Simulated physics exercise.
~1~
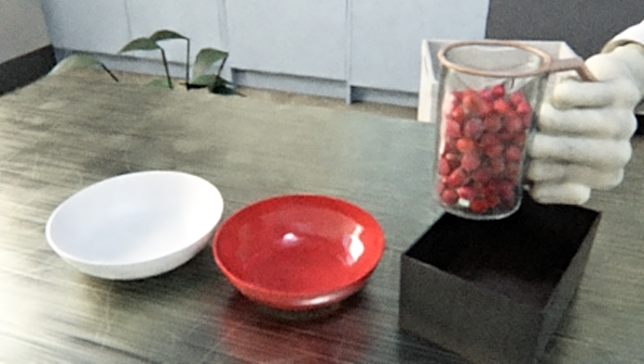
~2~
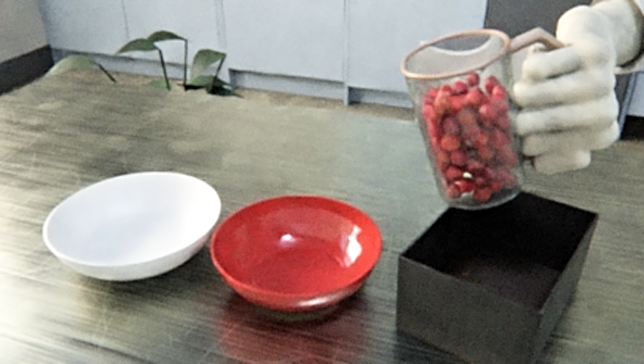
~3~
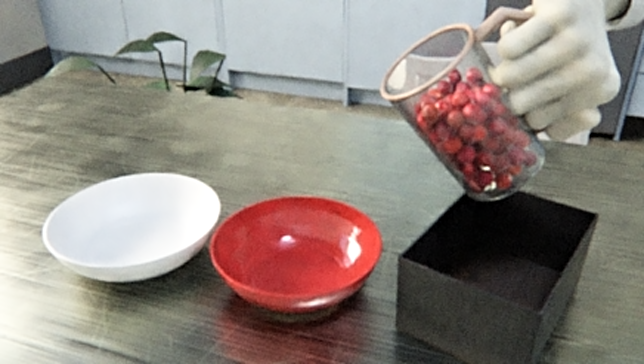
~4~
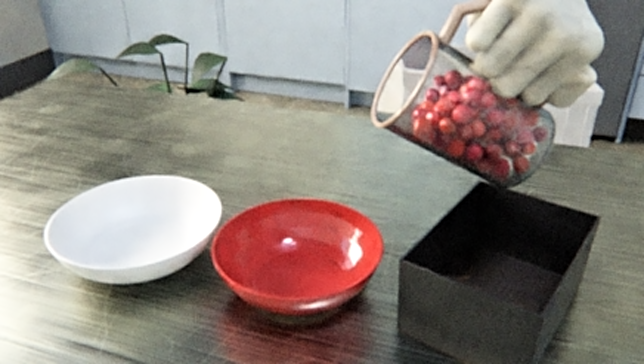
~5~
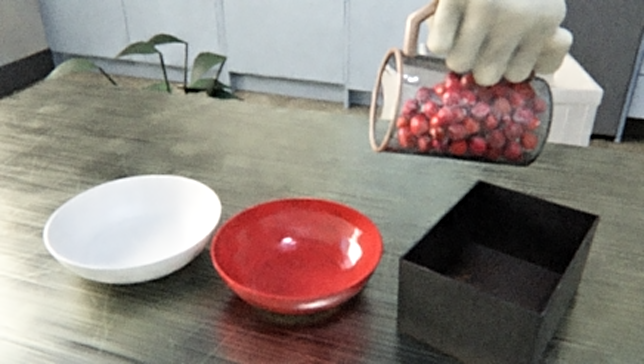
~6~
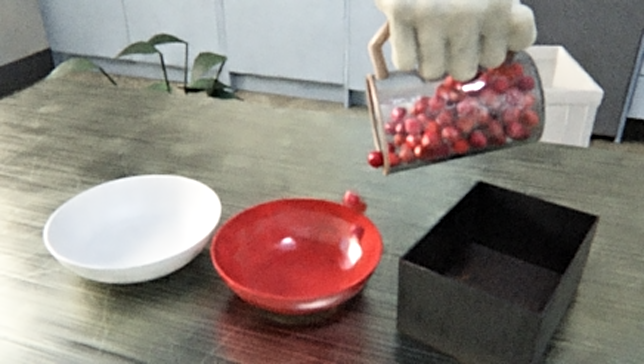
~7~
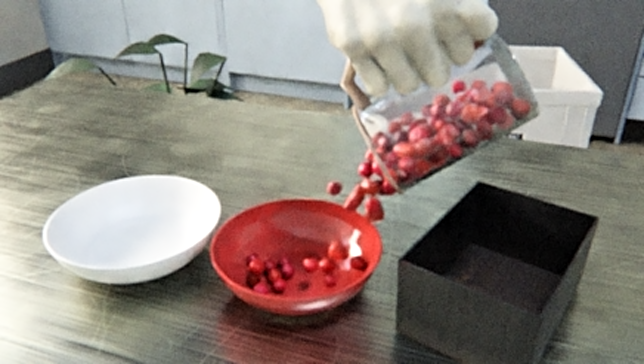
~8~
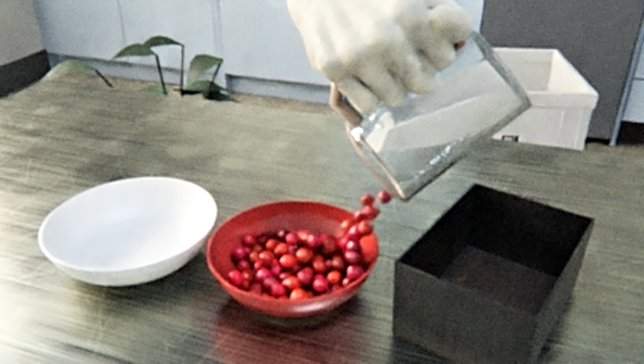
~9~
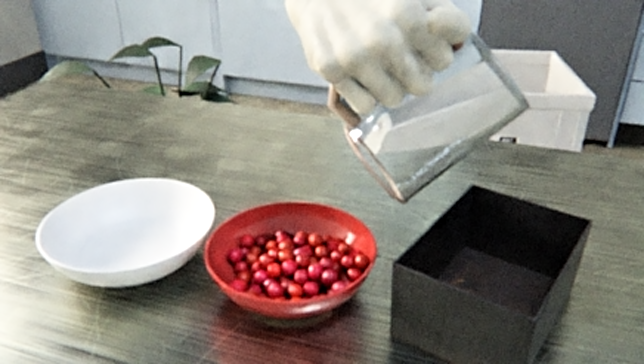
A dark, streaked tabletop is seen from slightly above by a gently swaying camera, with pale cabinets and a leafy plant behind. A white bowl sits at left, a red bowl in the middle and an open black tin at right. Above the tin, a white-gloved hand holds a clear cup full of red cranberries. The hand tips the cup leftward until it lies on its side, and the first berries drop toward the red bowl. As it tilts further, the rest tumble out in a stream. The emptied cup stays tipped, with all the cranberries resting in the red bowl.
